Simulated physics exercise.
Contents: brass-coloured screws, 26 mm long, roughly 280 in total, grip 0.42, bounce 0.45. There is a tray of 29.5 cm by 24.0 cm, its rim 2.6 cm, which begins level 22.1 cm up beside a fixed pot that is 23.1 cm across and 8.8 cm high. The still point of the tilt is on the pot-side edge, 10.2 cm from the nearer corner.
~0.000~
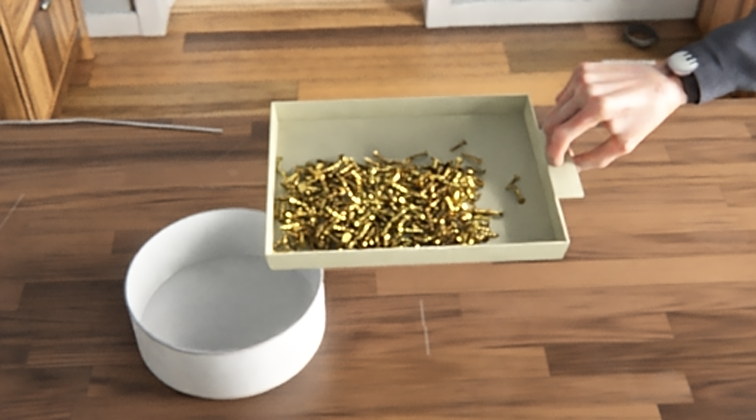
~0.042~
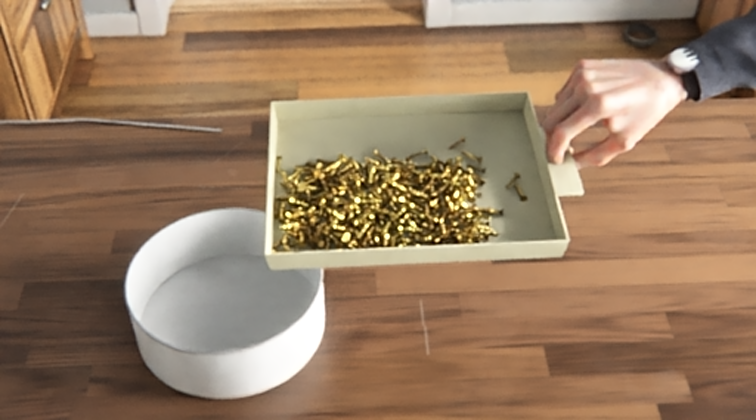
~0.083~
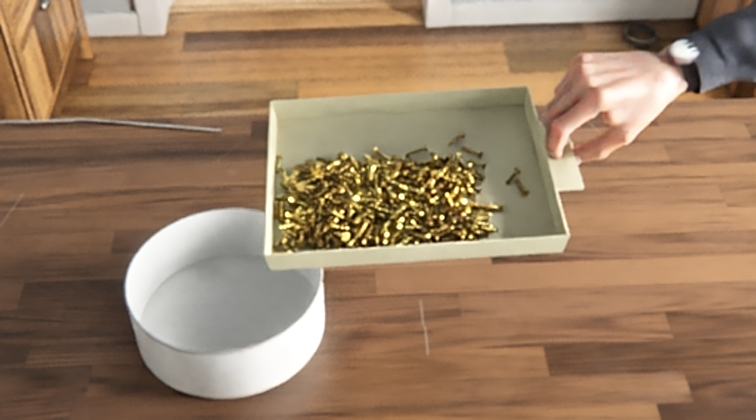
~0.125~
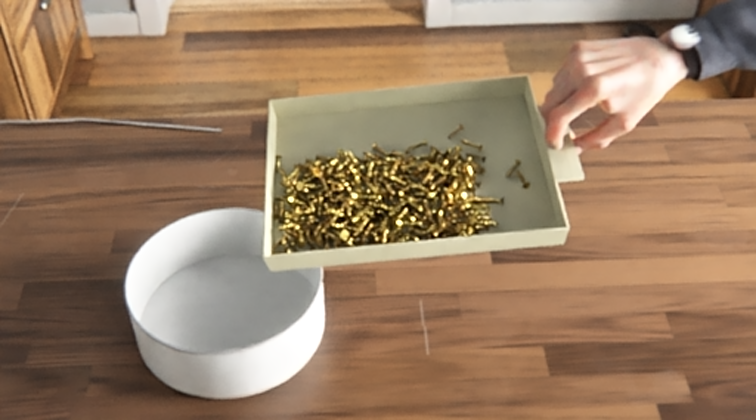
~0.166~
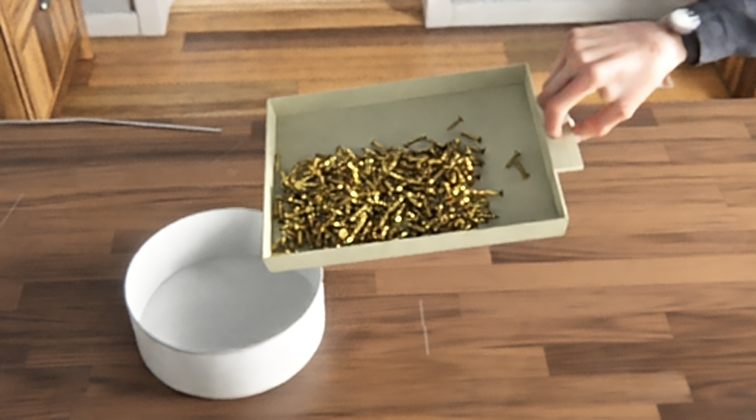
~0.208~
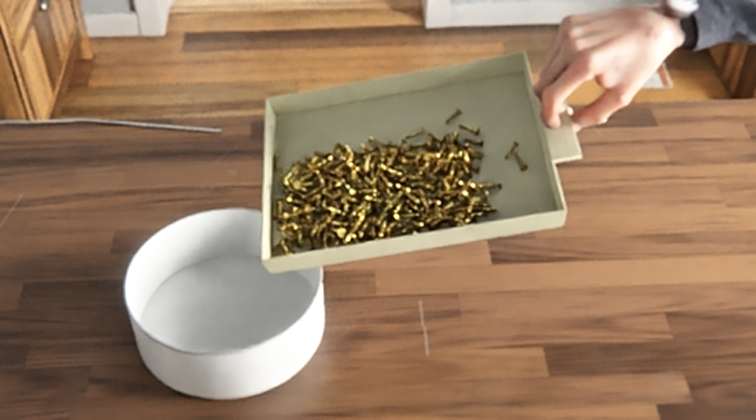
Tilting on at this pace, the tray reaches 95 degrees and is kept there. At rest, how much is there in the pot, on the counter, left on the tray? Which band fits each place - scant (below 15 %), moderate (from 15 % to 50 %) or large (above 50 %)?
Pot - large; counter - moderate; left on the tray - scant.
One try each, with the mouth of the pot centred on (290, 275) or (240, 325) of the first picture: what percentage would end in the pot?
Roughly 65 and 100 percent.
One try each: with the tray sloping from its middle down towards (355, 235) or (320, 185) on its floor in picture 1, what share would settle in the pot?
Some 15 and 95 per cent.
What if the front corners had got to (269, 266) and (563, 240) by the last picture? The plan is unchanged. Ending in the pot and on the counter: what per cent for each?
You'd end with pot at 10 and counter at 90.
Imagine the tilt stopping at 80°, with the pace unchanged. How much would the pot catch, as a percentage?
I'd say close to 60 percent.
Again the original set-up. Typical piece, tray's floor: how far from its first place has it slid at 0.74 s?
Around 6 centimetres.
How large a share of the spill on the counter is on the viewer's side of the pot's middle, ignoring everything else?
About 100 per cent.
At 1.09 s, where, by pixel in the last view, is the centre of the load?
The load's centre is near (259, 239) at that time.
Then, at 0.74 s, tilt 51 degrees; the tray holds 100 %, the pot 0 %.
After 1.09 s, tilt 77 degrees; the tray holds 75 %, the pot 10 %.
Then, at 1.54 s, tilt 95 degrees; the tray holds 5 %, the pot 60 %.
At rest (2.5 s), pot 70 %, counter 30 %, tray 0 %.
